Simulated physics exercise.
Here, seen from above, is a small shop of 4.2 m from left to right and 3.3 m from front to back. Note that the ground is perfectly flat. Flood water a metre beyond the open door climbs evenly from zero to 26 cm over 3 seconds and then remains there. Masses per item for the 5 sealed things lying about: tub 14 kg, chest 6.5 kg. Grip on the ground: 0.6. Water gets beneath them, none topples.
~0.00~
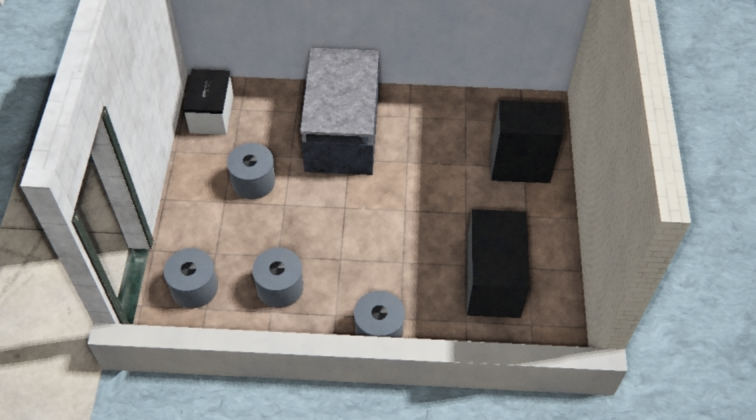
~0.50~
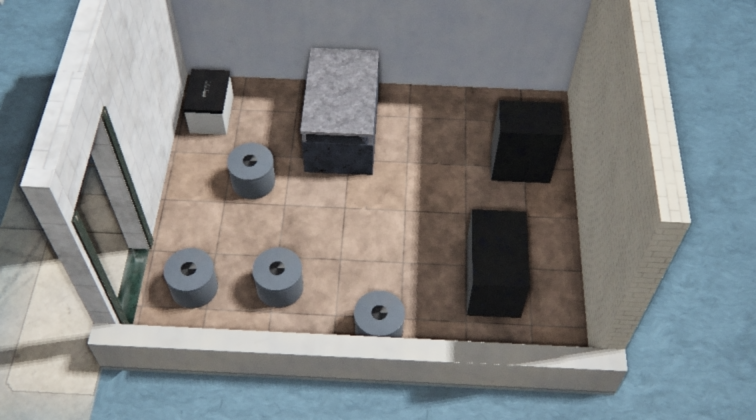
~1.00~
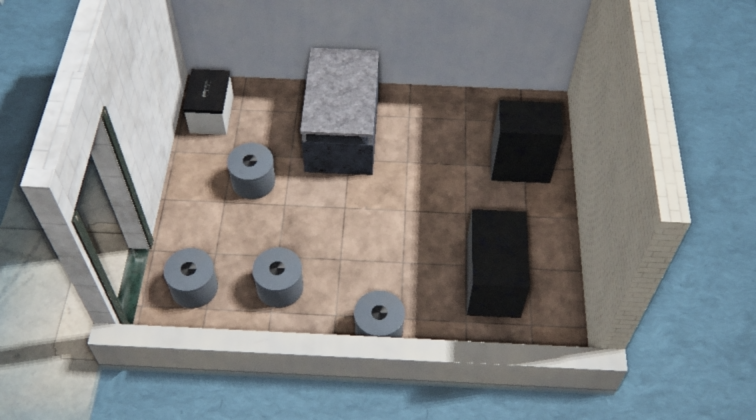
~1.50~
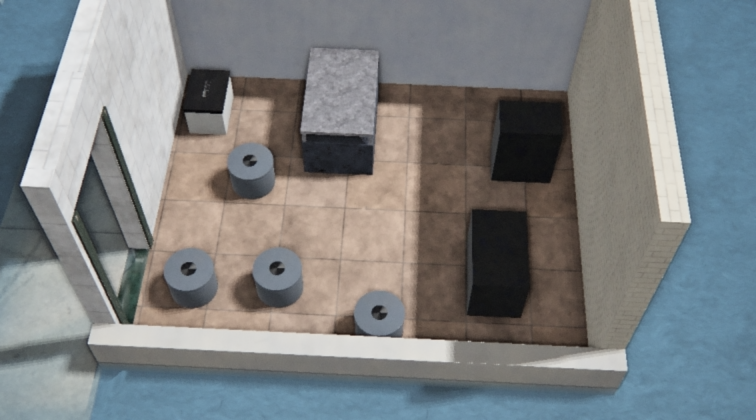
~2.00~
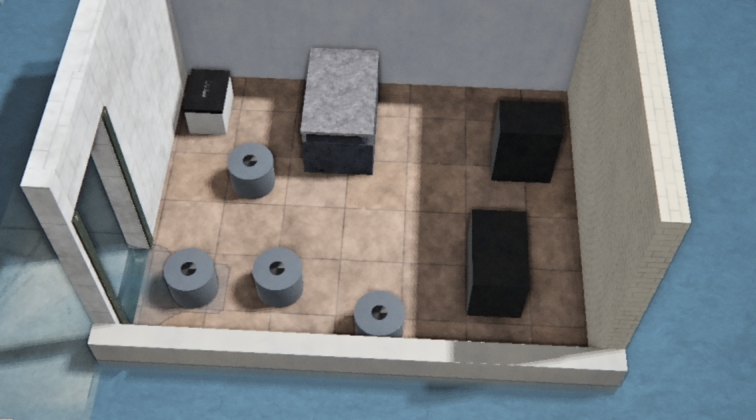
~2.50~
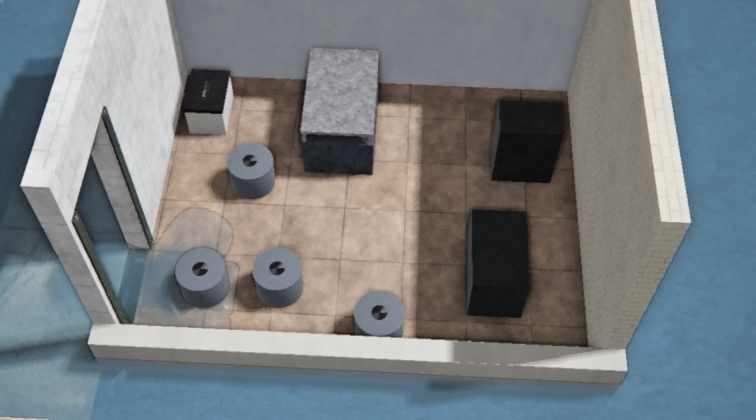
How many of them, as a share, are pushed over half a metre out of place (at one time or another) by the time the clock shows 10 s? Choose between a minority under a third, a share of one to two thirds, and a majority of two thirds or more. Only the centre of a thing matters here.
A share of one to two thirds.
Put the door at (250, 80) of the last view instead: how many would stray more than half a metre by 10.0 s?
Count: 5.
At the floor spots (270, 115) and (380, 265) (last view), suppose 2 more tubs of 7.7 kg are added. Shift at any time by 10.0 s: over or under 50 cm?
First one stays within it, second one exceeds it.
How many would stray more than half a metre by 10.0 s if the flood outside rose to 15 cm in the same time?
That would make 0 of them.
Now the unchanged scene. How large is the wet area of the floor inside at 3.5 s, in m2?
Somewhere around 3.5 m2, roughly.
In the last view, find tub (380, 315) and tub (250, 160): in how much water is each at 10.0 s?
First roughly 14 cm, second roughly 5 cm.
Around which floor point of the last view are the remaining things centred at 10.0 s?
Around (351, 168).
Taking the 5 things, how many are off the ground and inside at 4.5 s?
Total: 0.
After 3.5 s 0 of 5 are over 50 cm from their spots; 0 afloat.
After 4.5 s 2 of 5 are over 50 cm from their spots; 0 afloat.
After 7.0 s 3 of 5 are over 50 cm from their spots; 0 afloat.
After 10.0 s 3 of 5 are over 50 cm from their spots, and 3 have been at some point; 4 afloat.
